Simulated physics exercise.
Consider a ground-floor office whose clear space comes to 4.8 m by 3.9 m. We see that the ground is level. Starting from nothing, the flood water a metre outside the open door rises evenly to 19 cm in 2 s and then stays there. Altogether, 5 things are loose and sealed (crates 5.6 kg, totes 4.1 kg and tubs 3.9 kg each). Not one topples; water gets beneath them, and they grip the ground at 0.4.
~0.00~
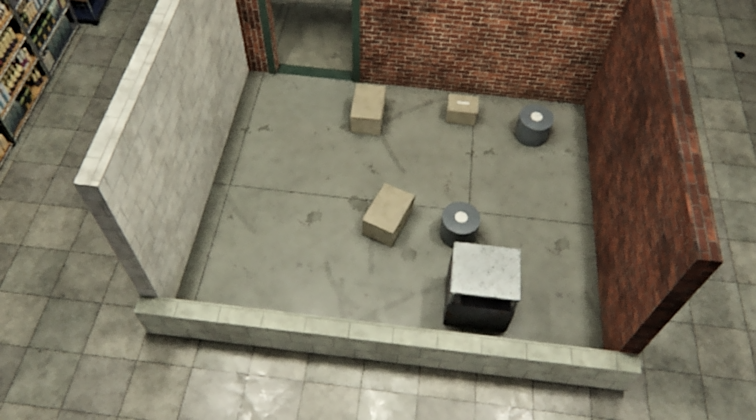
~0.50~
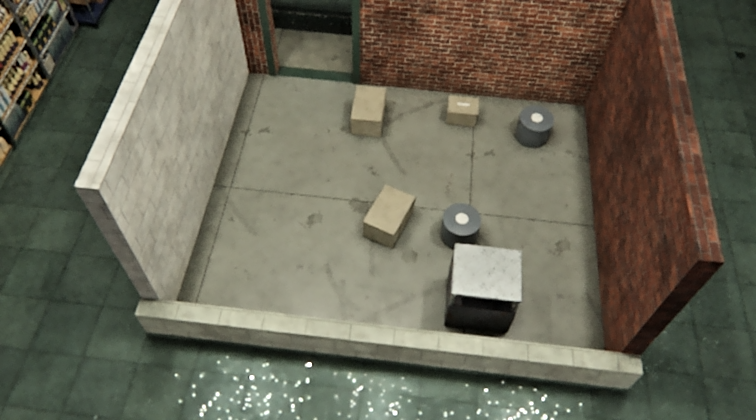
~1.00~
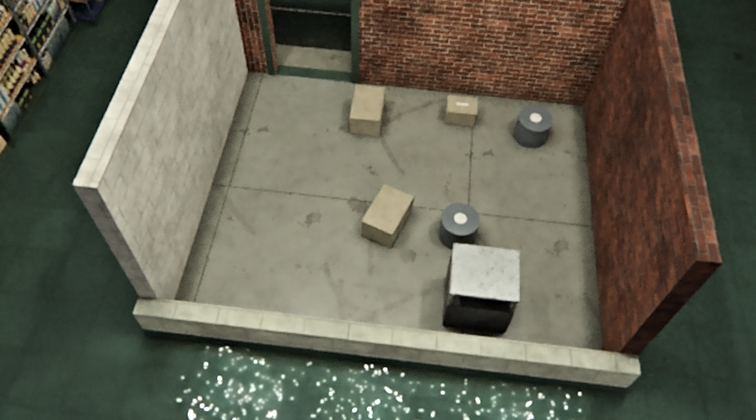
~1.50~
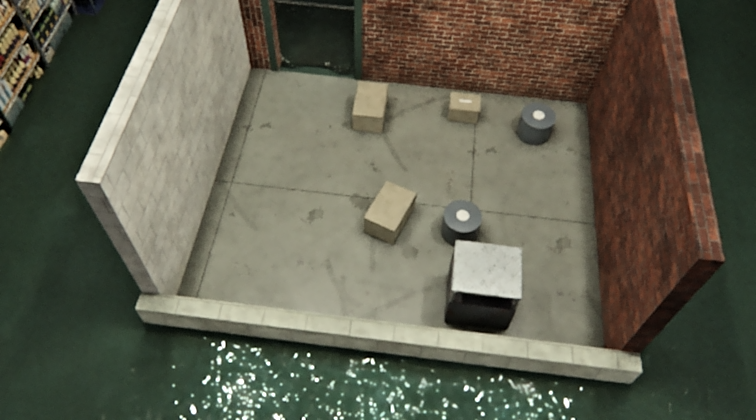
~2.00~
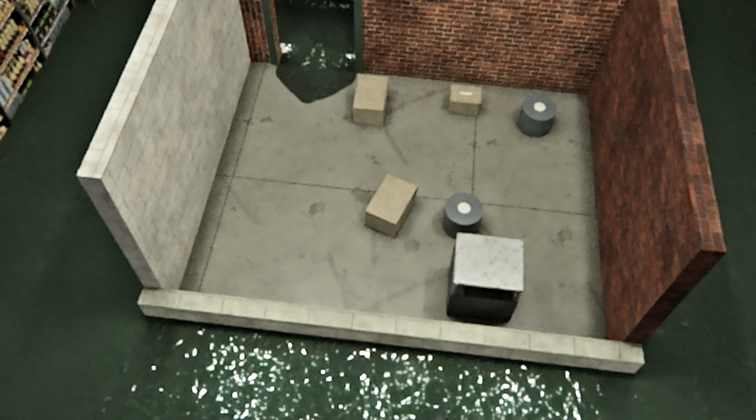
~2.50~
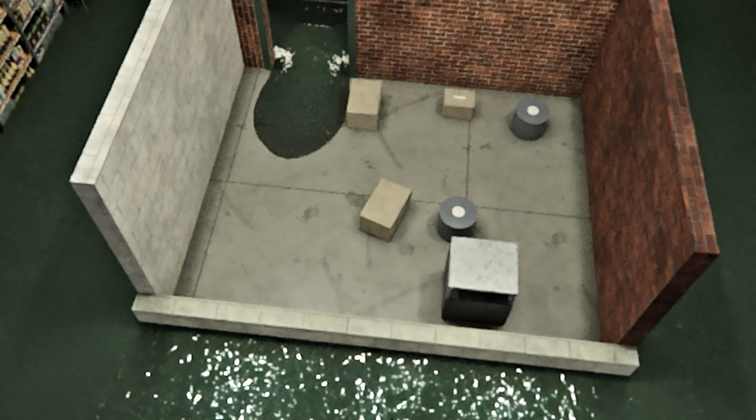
In a small walled room with boxes and round tubs on its floor, dark green water covered the ground outside, then crept through the doorway and spread inward, while the objects stayed put.
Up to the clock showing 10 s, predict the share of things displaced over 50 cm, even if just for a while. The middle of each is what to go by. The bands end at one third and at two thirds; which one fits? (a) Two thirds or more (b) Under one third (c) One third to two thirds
Answer: C.
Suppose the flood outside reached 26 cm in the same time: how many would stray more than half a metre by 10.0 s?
Result: 4.
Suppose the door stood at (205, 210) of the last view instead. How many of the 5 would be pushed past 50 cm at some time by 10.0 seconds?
Result: 4 of them.
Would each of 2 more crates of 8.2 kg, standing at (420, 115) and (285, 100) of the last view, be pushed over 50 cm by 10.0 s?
So the first ends up within that distance while the second ends up beyond that distance.
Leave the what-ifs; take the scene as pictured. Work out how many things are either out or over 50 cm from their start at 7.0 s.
Tally: 2.
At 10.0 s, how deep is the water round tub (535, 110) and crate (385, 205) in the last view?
Around 2 cm and 6 cm.
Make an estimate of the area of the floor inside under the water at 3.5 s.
6.0 m2.
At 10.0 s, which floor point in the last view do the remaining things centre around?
Somewhere near (498, 155).
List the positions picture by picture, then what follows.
A crate at (369, 101), on the bottom; a tote at (463, 103) rests on the ground; 0.0 m2 under water; 0 of 5 have shifted, in the first picture.
A crate at (369, 103), on the bottom; a tote at (464, 105), on the bottom; 0.0 m2 under water; 0 of 5 have shifted, in the second picture.
A crate at (368, 102) rests on the ground; a tote at (462, 105) rests on the ground; 0.0 m2 under water; 0 of 5 have shifted, in the third picture.
A crate at (371, 99) rests on the ground; a tote at (465, 102) rests on the ground; water covers 0.0 m2; 0 of 5 have shifted, in the fourth picture.
A crate at (371, 92) rests on the ground; a tote at (466, 94), on the bottom; water covers 0.4 m2; 0 of 5 have shifted, in the fifth picture.
A crate at (365, 96), on the bottom; a tote at (460, 98) rests on the ground; water covers 1.5 m2; 0 of 5 have shifted, in the sixth picture.
After 3.5 s 0 of 5 are over 50 cm from their spots; 0 afloat.
After 4.5 s 1 of 5 are over 50 cm from their spots; 0 afloat.
After 7.0 s 2 of 5 are over 50 cm from their spots; 1 afloat.
After 10.0 s 3 of 5 are over 50 cm from their spots, and 3 have been at some point; 2 afloat.
